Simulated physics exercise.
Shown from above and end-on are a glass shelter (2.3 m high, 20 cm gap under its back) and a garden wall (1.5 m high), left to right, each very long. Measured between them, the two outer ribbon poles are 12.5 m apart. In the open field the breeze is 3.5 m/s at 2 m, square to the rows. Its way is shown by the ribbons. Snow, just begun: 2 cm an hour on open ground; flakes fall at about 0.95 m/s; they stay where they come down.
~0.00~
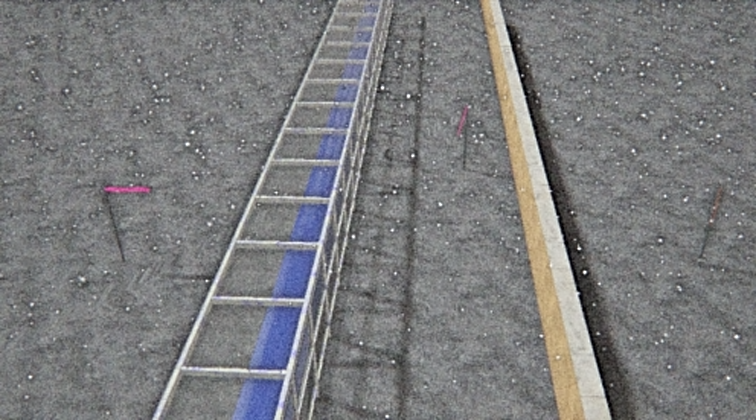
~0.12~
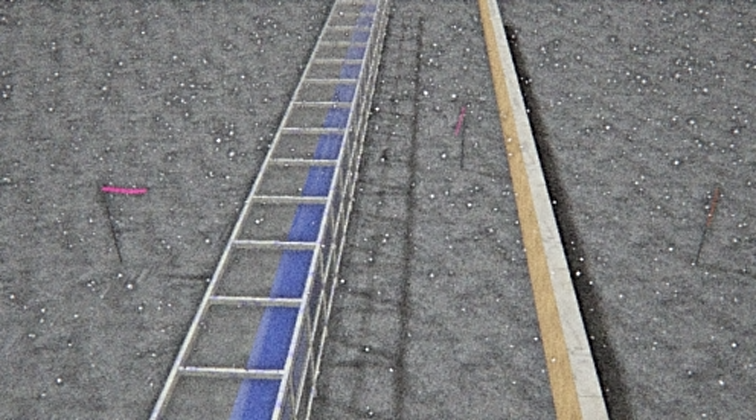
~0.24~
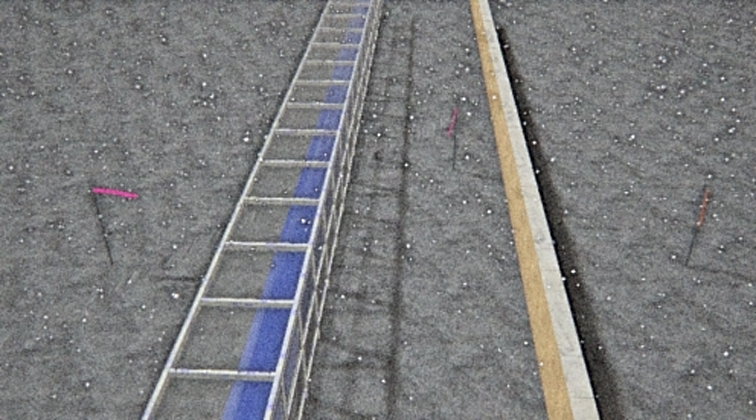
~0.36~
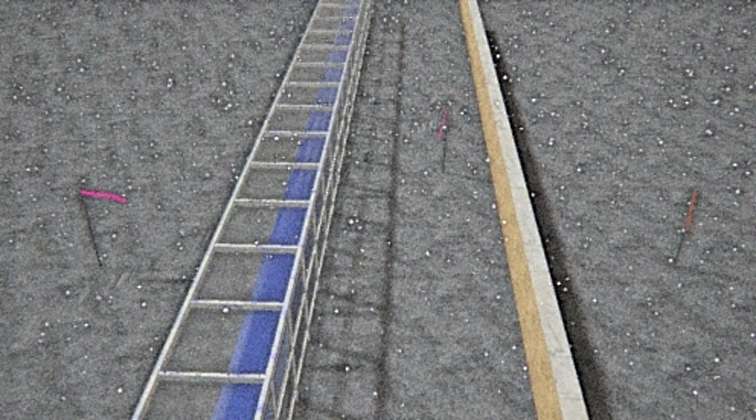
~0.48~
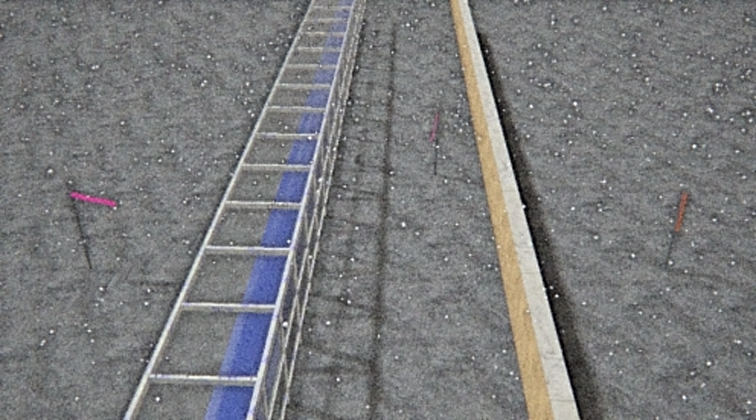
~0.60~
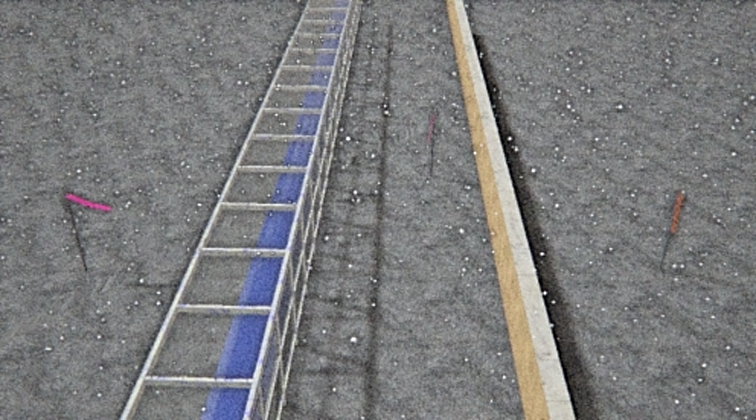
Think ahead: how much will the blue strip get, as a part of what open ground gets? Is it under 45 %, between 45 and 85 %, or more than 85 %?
Between 45 and 85 %.
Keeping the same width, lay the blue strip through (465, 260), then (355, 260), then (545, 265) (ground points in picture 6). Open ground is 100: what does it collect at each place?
80 %, then 70 %, then 90 %.
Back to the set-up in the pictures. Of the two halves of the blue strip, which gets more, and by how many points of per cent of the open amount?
The left-hand side, by some 35 points.
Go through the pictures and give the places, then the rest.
The first picture shows the left ribbon ends at (149, 190), leaning 85 degrees to the right.
The second picture shows the blue one passes (306, 250).
The third picture shows above the rows the flakes slant 80 degrees from upright, towards the right and the top of the garden wall crosses (524, 166).
The fourth picture shows the left ribbon ends at (125, 201), leaning 80 degrees to the right and the blue one passes (304, 196).
The fifth picture shows the right ribbon ends at (677, 230), hanging almost straight and above the rows the flakes slant 80 degrees from upright, towards the right.
The sixth picture shows the top of the glass shelter crosses (284, 135).
10 minutes on, 2 mm on the blue strip, 3 mm in the open.
30 minutes on, 7 mm on the blue strip, 10 mm in the open.
60 minutes on, 14 mm on the blue strip, 20 mm in the open, so the blue strip has 70 % of the open amount; the left half of it has 88 %, the right half 52 %.
